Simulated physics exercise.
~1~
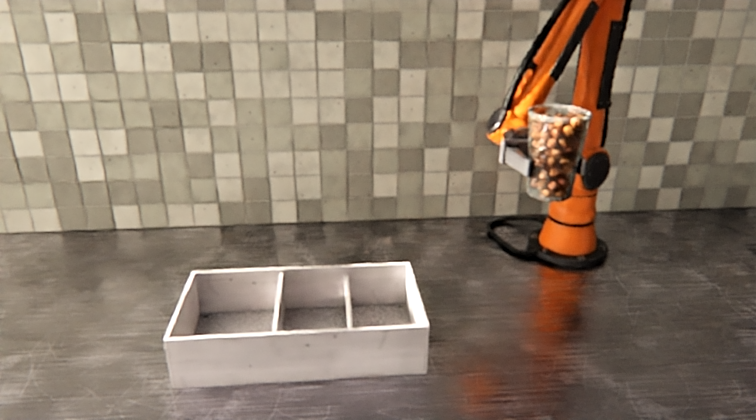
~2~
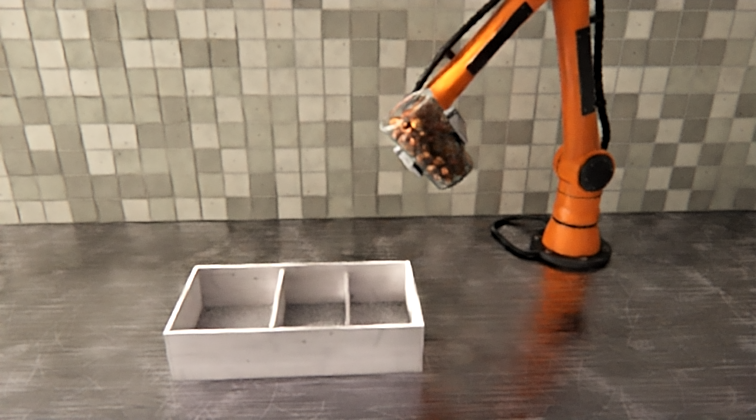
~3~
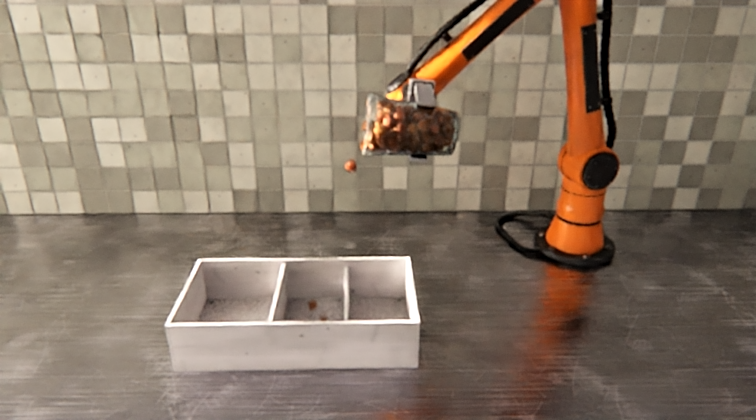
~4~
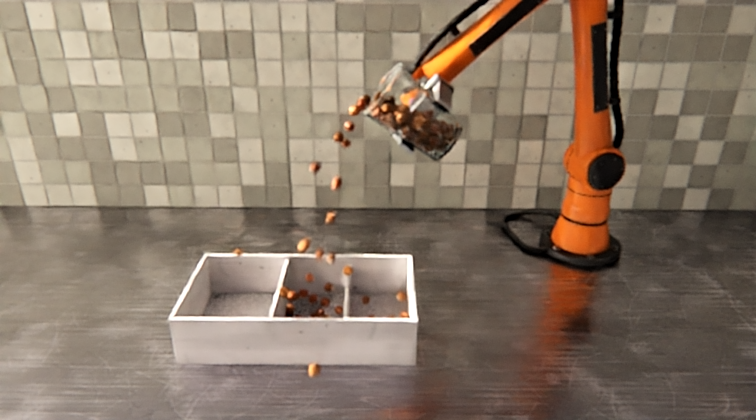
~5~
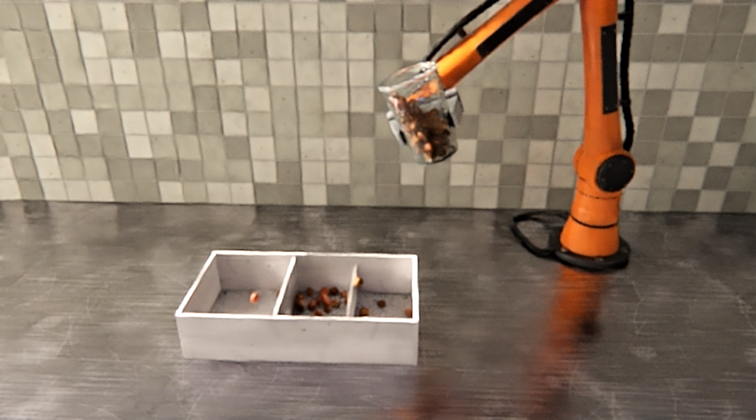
At first, an orange robot arm holds a clear beaker of hazelnuts upright, to the right of a pale open box split into three parts on a dark table top. The arm swings the beaker left, leaning it toward the box. It tips the beaker onto its side, and the first few nuts drop out. More nuts then tumble down in a scattered stream, mostly into the middle part, with some bouncing around the rims. Finally the arm turns the beaker back toward upright, still holding many nuts, while the middle part holds most of those spilled and the side parts only a few.
